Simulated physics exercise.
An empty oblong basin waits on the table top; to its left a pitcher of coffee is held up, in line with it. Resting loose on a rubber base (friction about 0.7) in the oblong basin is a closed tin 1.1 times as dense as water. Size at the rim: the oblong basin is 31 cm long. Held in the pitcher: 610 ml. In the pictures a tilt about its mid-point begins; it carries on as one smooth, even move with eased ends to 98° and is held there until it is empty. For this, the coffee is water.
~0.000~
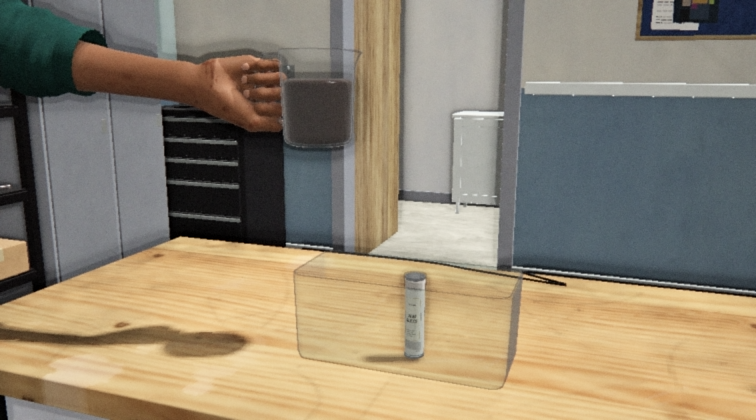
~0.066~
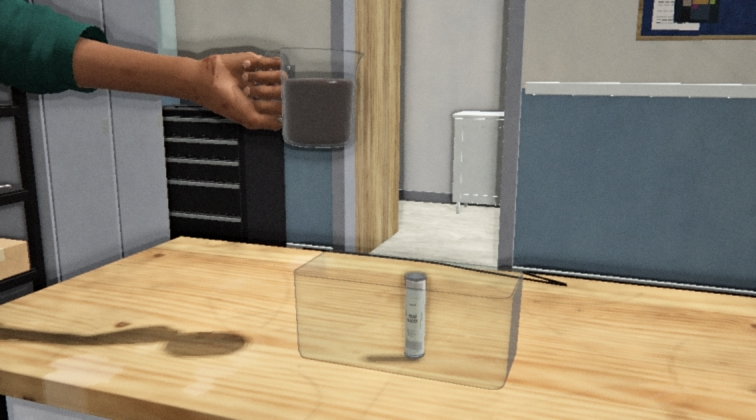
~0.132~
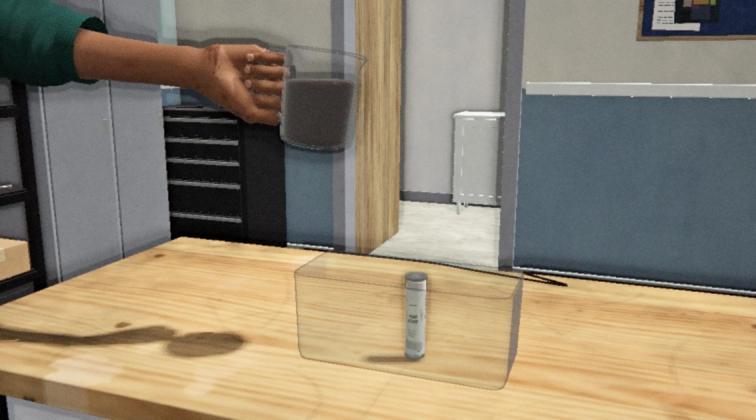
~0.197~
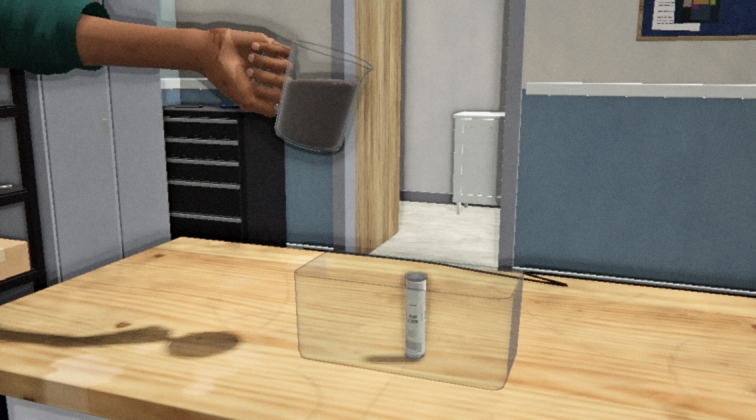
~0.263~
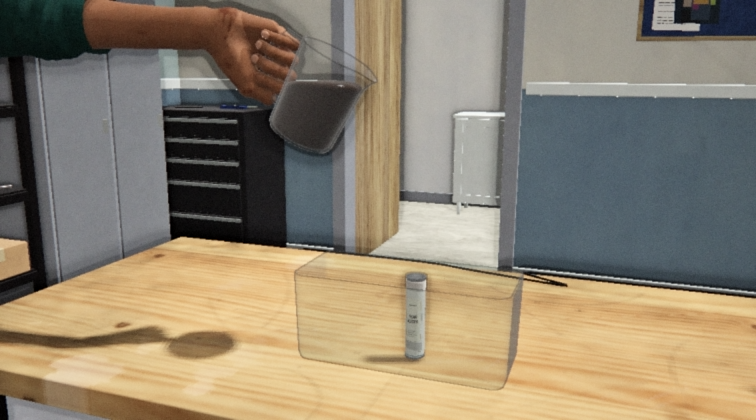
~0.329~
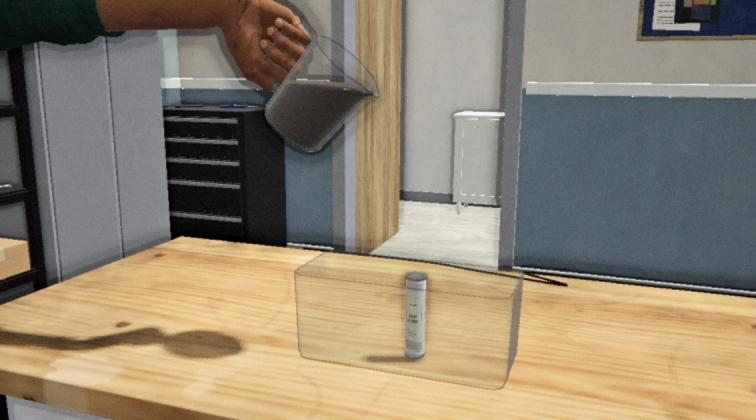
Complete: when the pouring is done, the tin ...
... is still on its feet.
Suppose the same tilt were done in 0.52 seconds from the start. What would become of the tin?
The tin stays on its base.
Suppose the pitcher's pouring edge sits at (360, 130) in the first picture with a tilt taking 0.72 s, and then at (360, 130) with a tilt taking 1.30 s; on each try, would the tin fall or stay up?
Run one: It tumbles. Run two: It tumbles.
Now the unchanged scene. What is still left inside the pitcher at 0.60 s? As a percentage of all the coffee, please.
Close to 68 percent of the liquid remains at that time.
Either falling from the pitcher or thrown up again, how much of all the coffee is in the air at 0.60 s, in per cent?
Around 30 in a hundred.
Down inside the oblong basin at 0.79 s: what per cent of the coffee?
Some 40 per cent.
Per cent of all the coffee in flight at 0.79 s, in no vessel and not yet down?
It comes to some 34 percent of the total.
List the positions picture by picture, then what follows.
The first frame shows tilt 0°; pouring edge (361, 51); surface from (288, 81) to (351, 81); the oblong basin's rim runs from (310, 262) to (517, 286); the tin's top is at (415, 279).
The second frame shows tilt 2°; pouring edge (363, 53); surface from (289, 81) to (352, 81).
The third frame shows tilt 8°; pouring edge (368, 58); surface from (291, 81) to (355, 81).
The fourth frame shows tilt 17°; pouring edge (373, 68); surface from (292, 83) to (357, 83).
The fifth frame shows tilt 29°; pouring edge (377, 81); surface from (288, 90) to (362, 86).
The sixth frame shows tilt 42°; pouring edge (379, 96); surface from (279, 94) to (372, 91).
After 0.60 s the tilt is 91° and 69 per cent is still to pour; the tin stands where it began.
After 0.79 s the tilt is 98° and 25 per cent is still to pour; the tin stands where it began.
After 1.00 s the tilt is 98° and 8 per cent is still to pour; the tin stands where it began.
After 1.22 s the tilt is 98° and 2 per cent is still to pour; the tin stands where it began.
In the end the tin stands where it began.
